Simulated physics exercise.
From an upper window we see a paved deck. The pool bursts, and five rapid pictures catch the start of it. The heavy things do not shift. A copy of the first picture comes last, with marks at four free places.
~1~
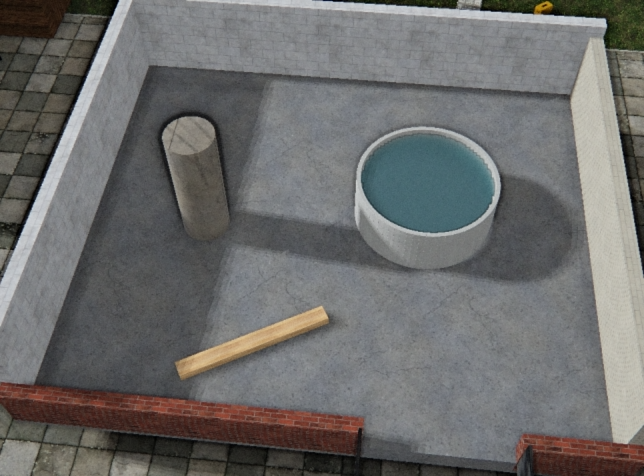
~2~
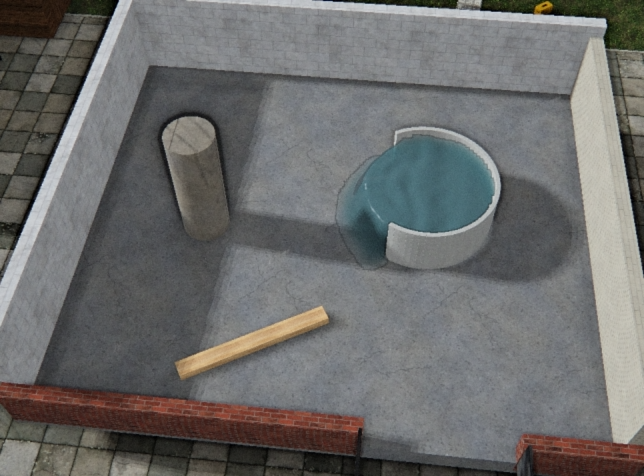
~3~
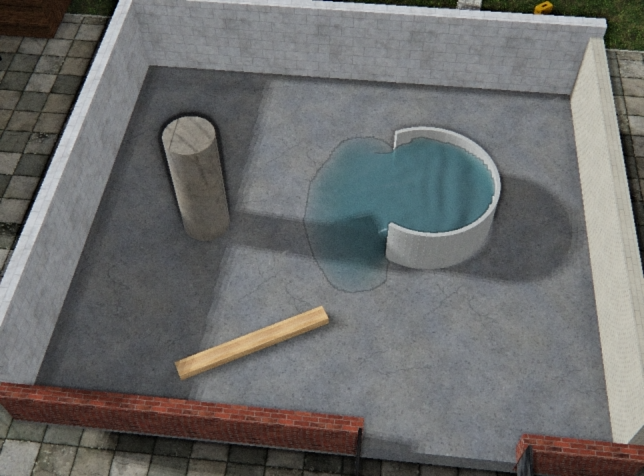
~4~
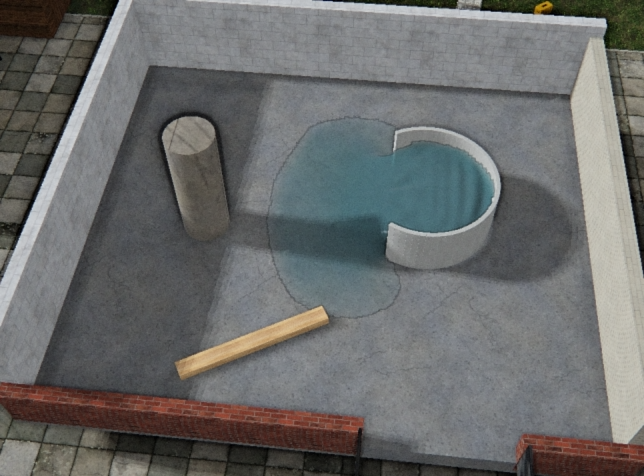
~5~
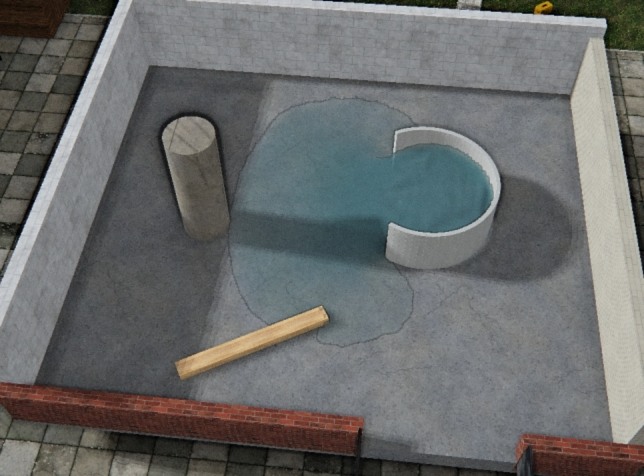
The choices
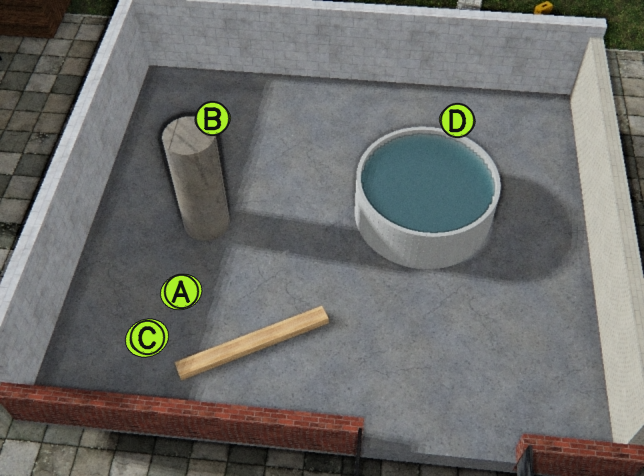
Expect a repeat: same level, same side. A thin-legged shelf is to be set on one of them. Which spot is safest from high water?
The answer is spot D.
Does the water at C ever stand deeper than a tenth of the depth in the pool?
Yes, clearly.
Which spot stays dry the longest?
Here it is spot D.
On the marked copy, A at (181, 291); B at (212, 118); C at (147, 337); D at (457, 120).
Choosing A, the water peaks at about 22 % of the depth that stood in the pool.
Choosing B, the water peaks at about 31 % of the depth that stood in the pool.
Choosing C, the water peaks at about 28 % of the depth that stood in the pool.
Choosing D, the water peaks at about 12 % of the depth that stood in the pool.
